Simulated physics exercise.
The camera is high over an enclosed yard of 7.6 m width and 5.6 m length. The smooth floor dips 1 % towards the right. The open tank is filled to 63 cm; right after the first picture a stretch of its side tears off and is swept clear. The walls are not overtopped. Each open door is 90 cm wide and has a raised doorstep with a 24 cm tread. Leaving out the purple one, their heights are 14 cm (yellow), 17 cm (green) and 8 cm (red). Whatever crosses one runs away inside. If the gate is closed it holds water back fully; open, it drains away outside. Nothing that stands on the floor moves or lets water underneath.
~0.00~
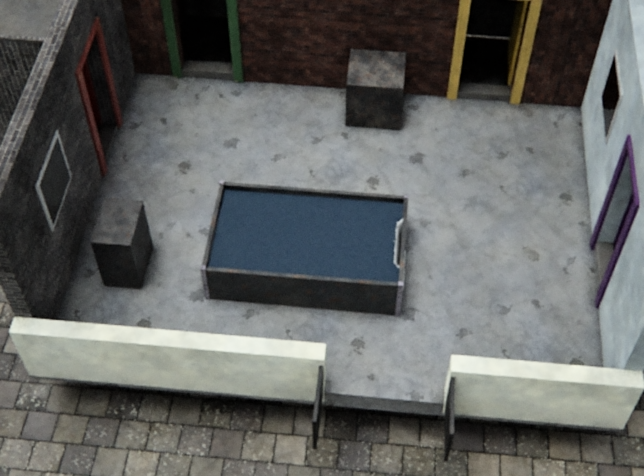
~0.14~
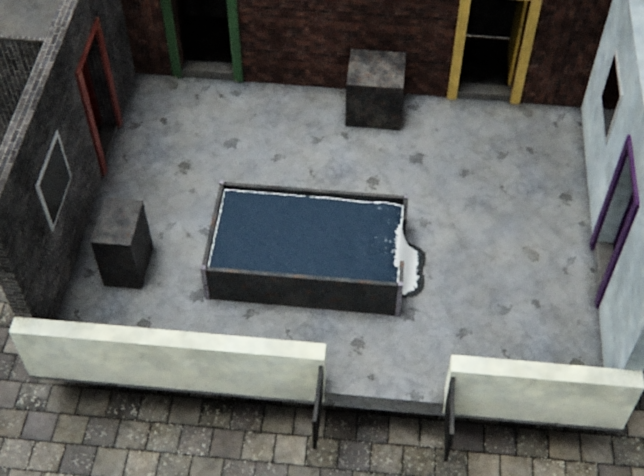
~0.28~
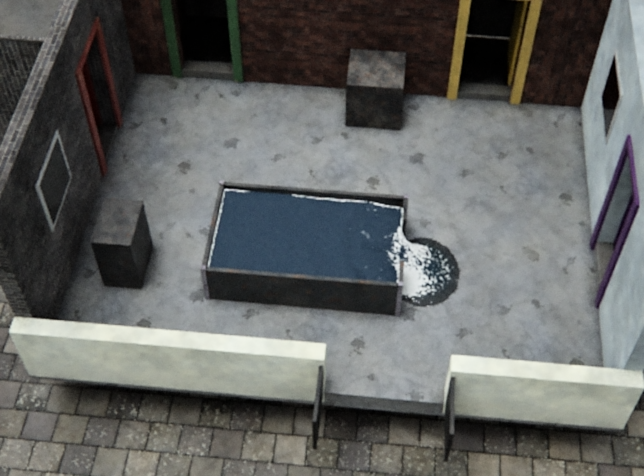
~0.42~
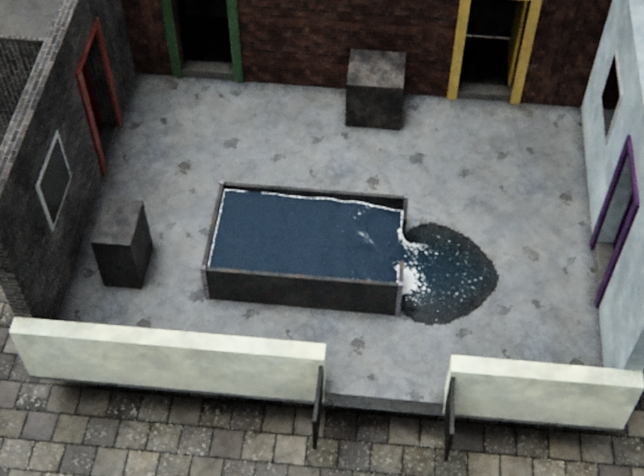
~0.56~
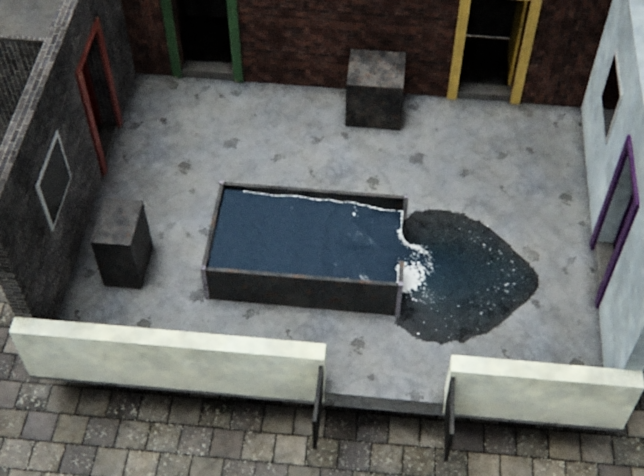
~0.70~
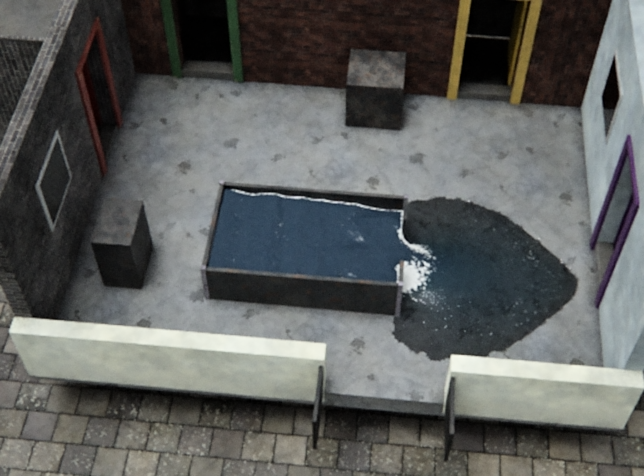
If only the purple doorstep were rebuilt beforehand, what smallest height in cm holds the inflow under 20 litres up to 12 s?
It would have to be roughly 21 cm high.
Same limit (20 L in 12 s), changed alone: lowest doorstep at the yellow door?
About 9.0 cm at yellow.
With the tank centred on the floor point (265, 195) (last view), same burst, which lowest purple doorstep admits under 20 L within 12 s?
About 15 cm.
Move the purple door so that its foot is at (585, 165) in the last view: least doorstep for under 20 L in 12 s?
About 10.0 cm.
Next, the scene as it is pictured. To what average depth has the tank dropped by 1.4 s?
Some 48 cm.
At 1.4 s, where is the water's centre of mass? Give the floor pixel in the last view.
At about (358, 266).
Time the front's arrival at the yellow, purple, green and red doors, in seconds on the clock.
Arrival: Yellow 3.0 s, purple 0.8 s, green 9.0 s, red 11.5 s.
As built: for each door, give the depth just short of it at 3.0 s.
In cm: Yellow 1, purple 24, green 0, red 0.
After 1.4 s water covers 25 % of the floor, deepest (36 cm) near (409, 265); 22 cm at the purple door, 0 litres in over its 21 cm doorstep.
After 3.0 s water covers 30 % of the floor, deepest (28 cm) near (597, 312); 24 cm at the purple door, 13 litres in over its 21 cm doorstep.
After 12.0 s water covers 90 % of the floor, deepest (16 cm) near (604, 390); 11 cm at the purple door, 18 litres in over its 21 cm doorstep.
At the purple door as built, the water arrived by 0.9 s and peaked near 27 cm at 2.2 s.
With a doorstep of 18 cm, 45 litres would have come in within the 12 s; with 24.5 cm, 3 litres. So under 20 litres takes about 21 cm.
